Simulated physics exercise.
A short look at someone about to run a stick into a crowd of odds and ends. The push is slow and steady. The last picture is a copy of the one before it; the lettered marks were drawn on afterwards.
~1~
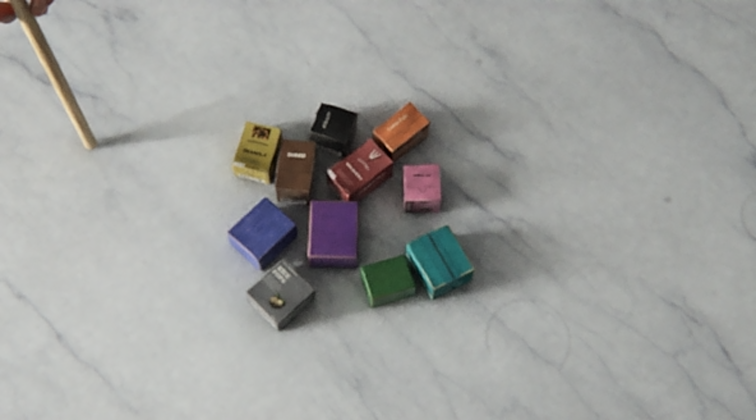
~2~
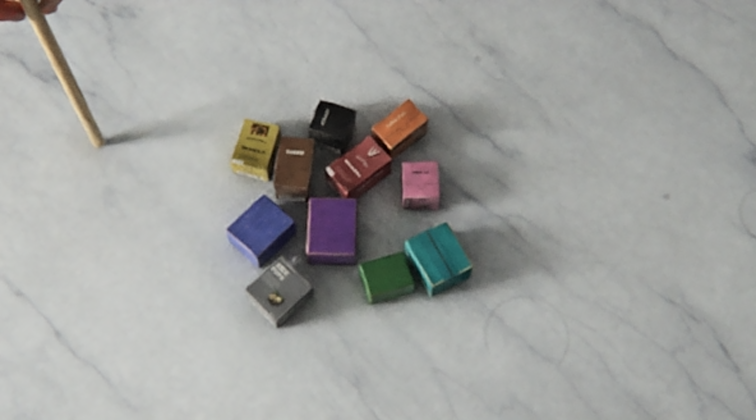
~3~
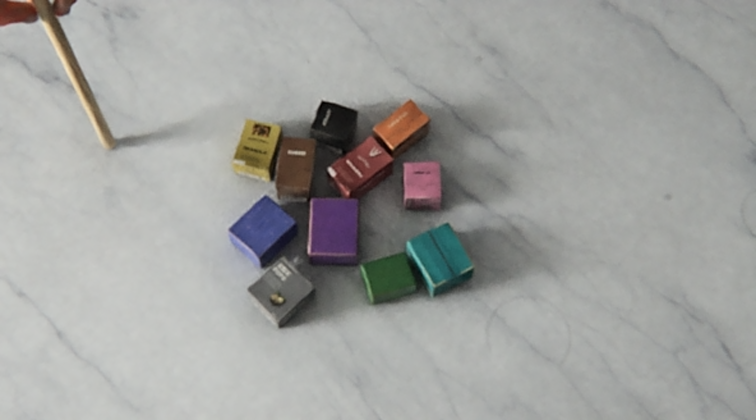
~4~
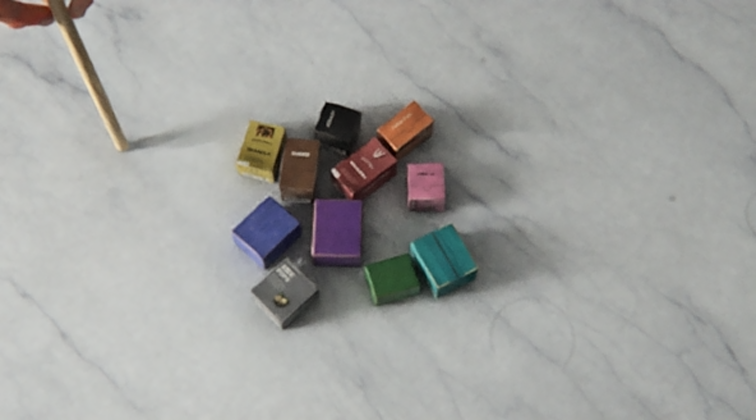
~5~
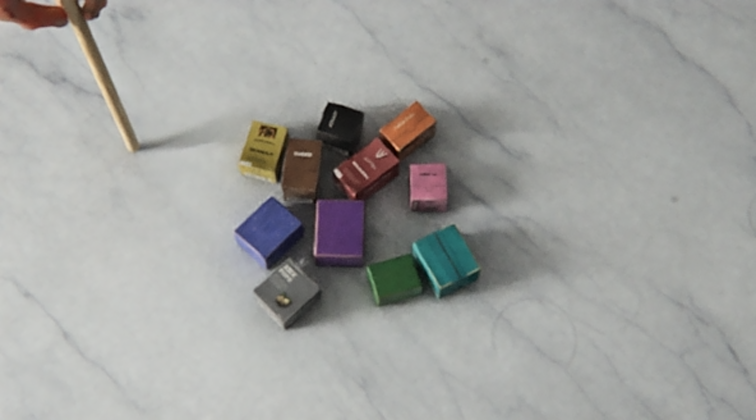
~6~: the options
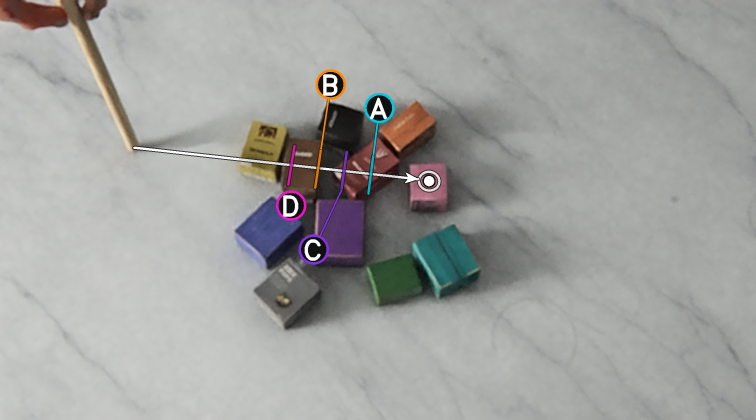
A hand at the upper left edge moves a thin wooden stick slowly and steadily rightward, its tip near the surface of a grey-veined white marble top seen from above. Small boxes and blocks cluster near the centre: yellow, brown, black, red and orange above, pink at right, blue and purple midway, grey, green and turquoise below. The stick touches none of them, and the view shifts very slightly.
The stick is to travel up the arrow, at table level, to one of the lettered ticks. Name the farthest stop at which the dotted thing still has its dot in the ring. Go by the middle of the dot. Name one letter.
Up to mark D.
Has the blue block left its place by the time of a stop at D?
No.
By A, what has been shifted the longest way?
The yellow packet has gone farthest.
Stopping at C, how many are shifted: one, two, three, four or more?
It has moved four or more.
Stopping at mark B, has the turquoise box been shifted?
No.
On the copy, A at (371, 174); B at (318, 168); C at (344, 171); D at (291, 166); the arrow from (134, 148) to (418, 180); the white dot at (429, 181).
On D. First, foot of the stick (191, 155).
Then, foot of the stick (248, 161); yellow packet (273, 151).
Finally, foot of the stick (291, 166); yellow packet (318, 160); brown box (345, 186); the dot is still in its ring.
By contrast, A shifts the dotted thing to (498, 221); B shifts the dotted thing to (450, 195); C shifts the dotted thing to (474, 208).
